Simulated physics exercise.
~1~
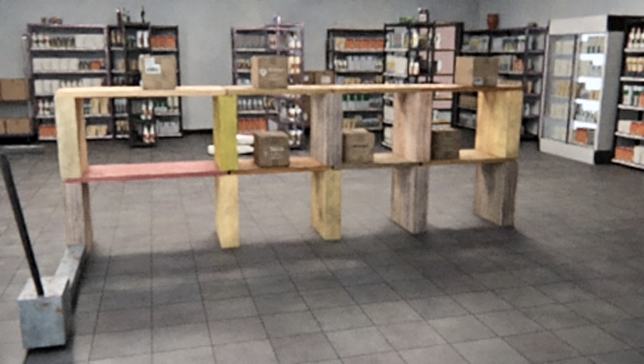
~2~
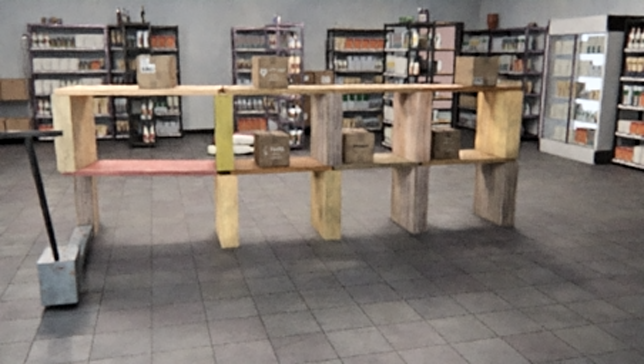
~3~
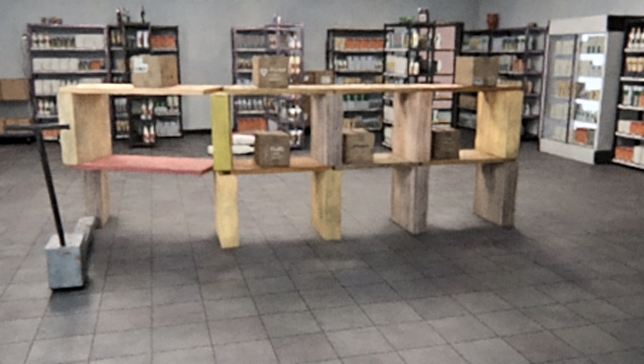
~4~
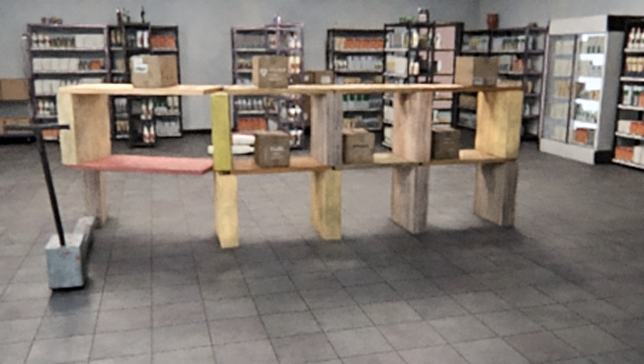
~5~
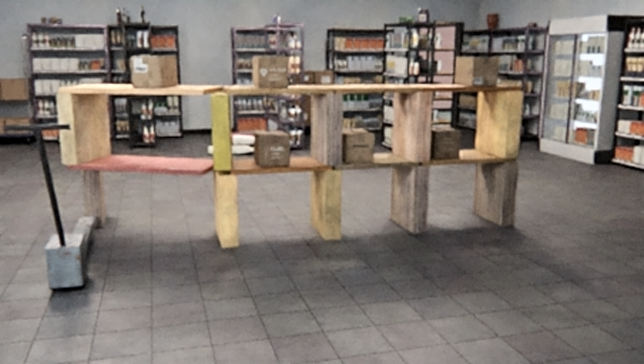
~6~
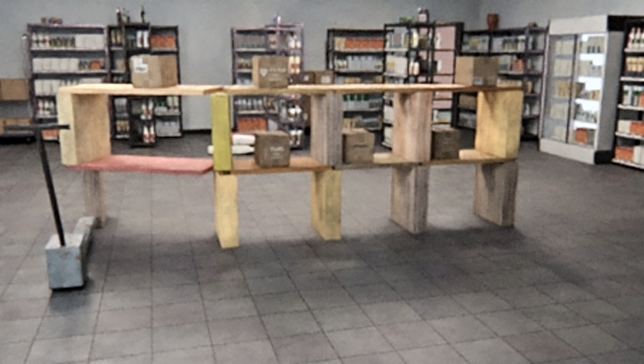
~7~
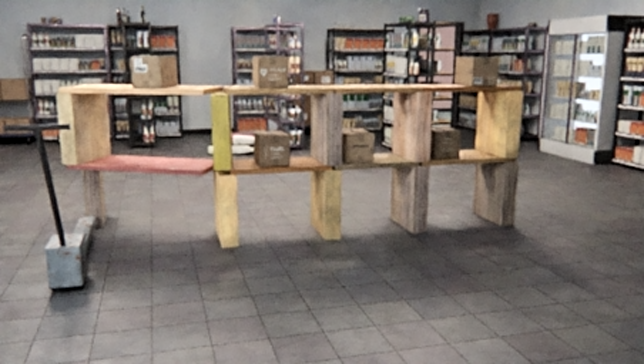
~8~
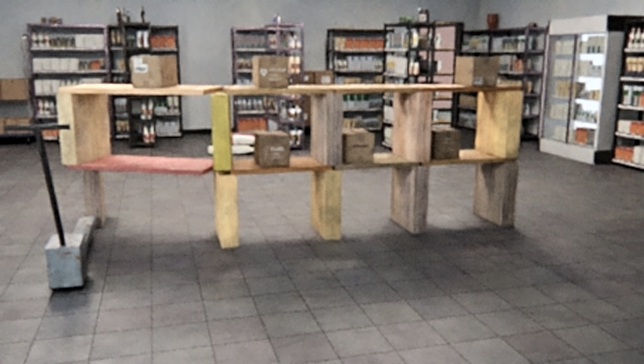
The clip opens on a two-tier shelf of boards and upright timber slabs in a store aisle, with cartons on its boards and a grey jack with a tall black handle at the lower left. The jack slides away from the viewer toward the base of the leftmost upright. The left end of the shelf shifts, and the red board moves slightly to the left, along with the slab above it. The red board settles a little askew beside the yellow upright, which hardly moves. The jack then stops, and the whole shelf remains standing with its cartons still on the boards.
